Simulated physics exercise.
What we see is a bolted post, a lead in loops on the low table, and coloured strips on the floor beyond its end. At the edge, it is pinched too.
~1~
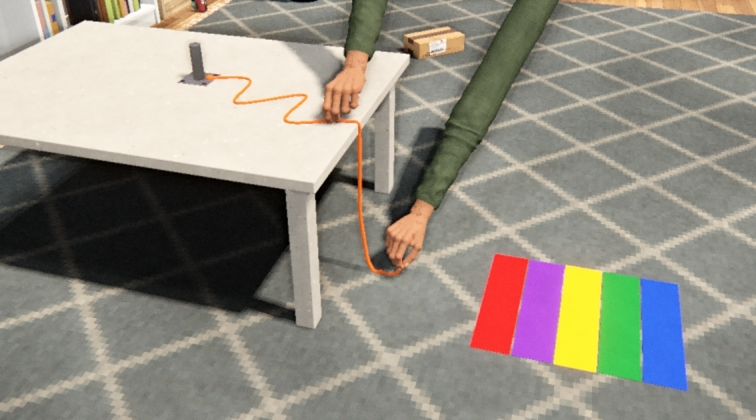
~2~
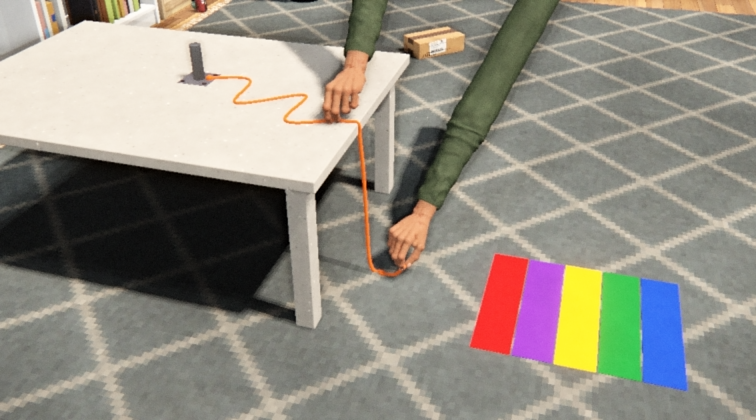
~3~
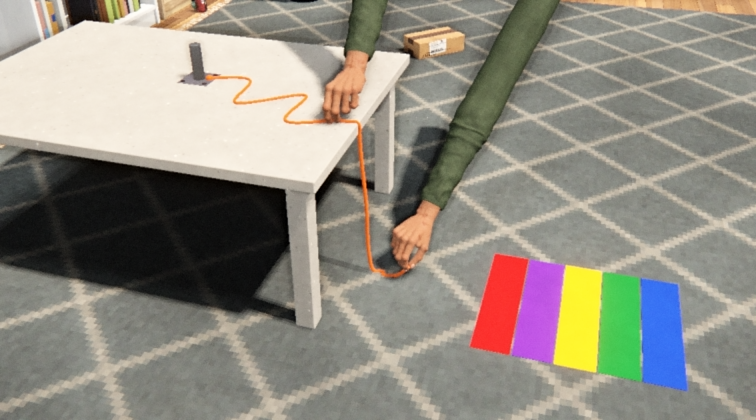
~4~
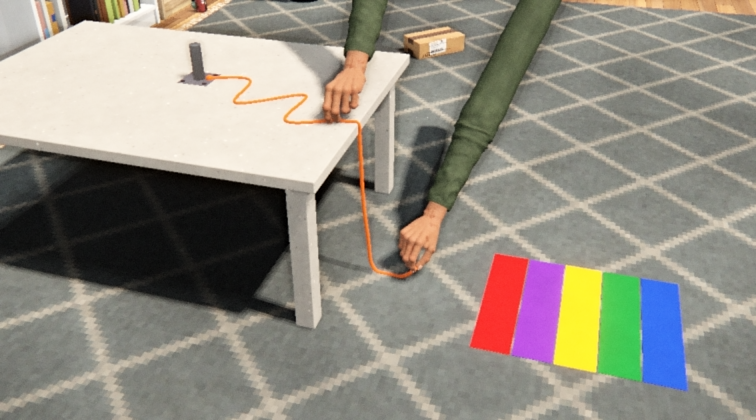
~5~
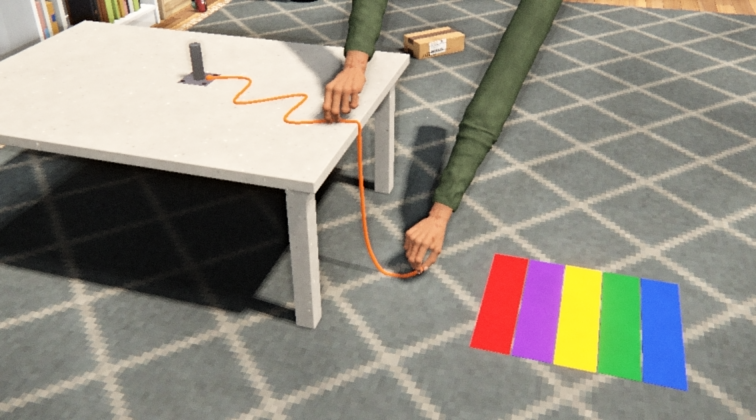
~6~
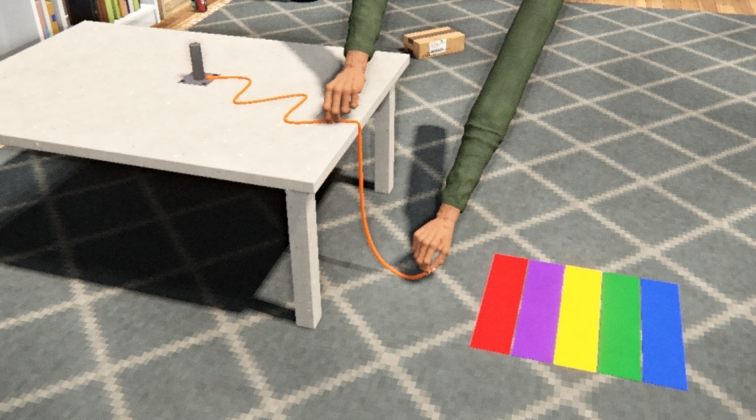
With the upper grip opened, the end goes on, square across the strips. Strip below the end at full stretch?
Blue.
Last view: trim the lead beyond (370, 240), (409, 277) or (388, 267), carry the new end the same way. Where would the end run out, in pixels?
I'd expect it near (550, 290) on the first try, near (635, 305) on the second and near (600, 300) on the third.
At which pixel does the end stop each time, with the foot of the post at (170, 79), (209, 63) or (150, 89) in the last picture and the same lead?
About (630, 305), (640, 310) and (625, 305).
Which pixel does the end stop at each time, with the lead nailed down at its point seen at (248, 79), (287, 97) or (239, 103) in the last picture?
Try one gives (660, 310), try two (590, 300), and try three (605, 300).
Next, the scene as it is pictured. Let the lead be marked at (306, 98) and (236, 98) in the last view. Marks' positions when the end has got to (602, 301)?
Well, the first one sits at (363, 113), and the second one sits at (283, 95).
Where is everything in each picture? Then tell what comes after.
End (402, 266); red (494, 332); purple (535, 340); yellow (577, 348); green (620, 356); blue (664, 365), in the first picture.
End (405, 266); lead through (243, 78) (250, 102) (298, 105) (331, 121) (364, 177) (368, 250), in the second picture.
End (408, 267), in the third picture.
End (416, 268); lead through (243, 78) (250, 102) (298, 105) (331, 121) (362, 177) (369, 250), in the fourth picture.
End (422, 269), in the fifth picture.
End (429, 270); lead through (243, 78) (250, 102) (298, 105) (331, 121) (361, 177) (374, 250), in the sixth picture.
Soon after, end near (601, 301); over yellow.
After that, end near (642, 308); over green.
At the stop, end near (666, 313); over blue. It gets as far as the blue strip.
